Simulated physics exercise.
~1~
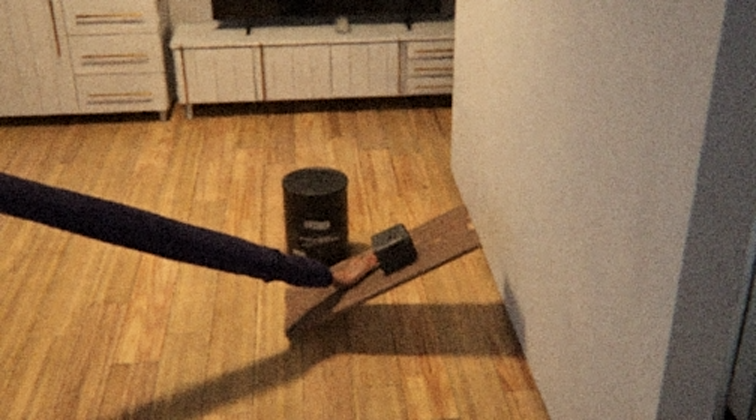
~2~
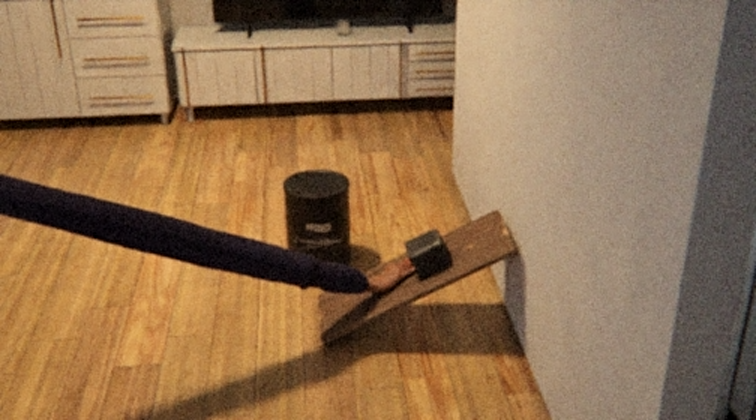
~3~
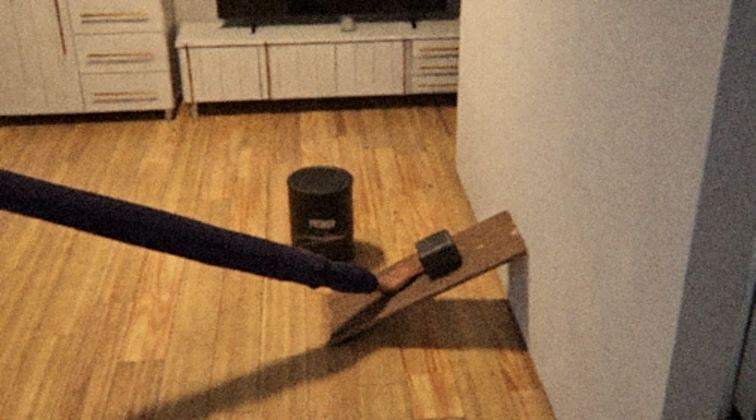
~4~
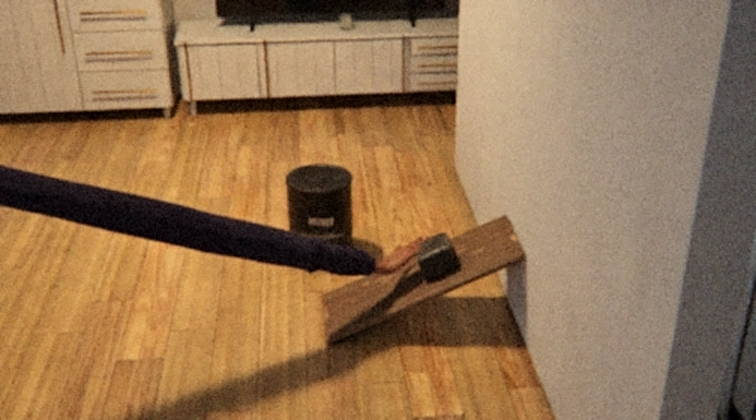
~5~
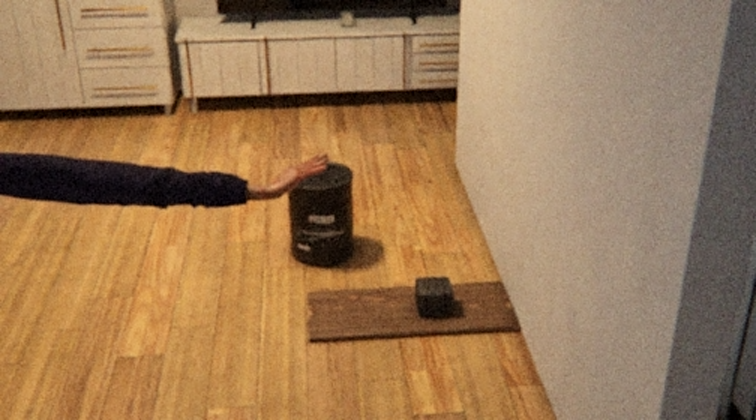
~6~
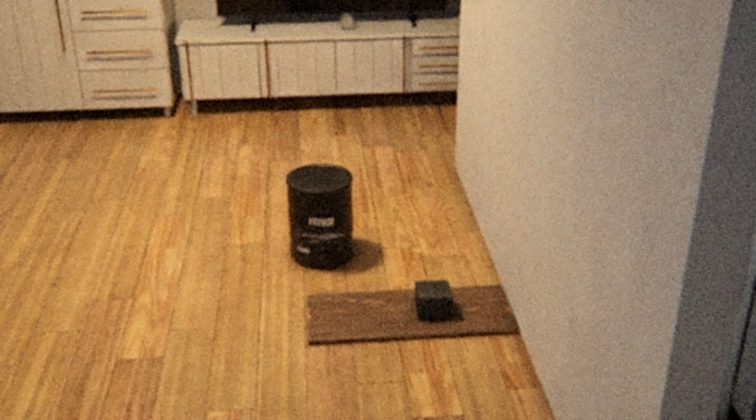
In this clip, a hand moves a tilted brown board with a small dark block on it rightward to the wall, beside a black pail. The hand releases it and withdraws, and the board slides down, ending flat on the floor with the block still on top.
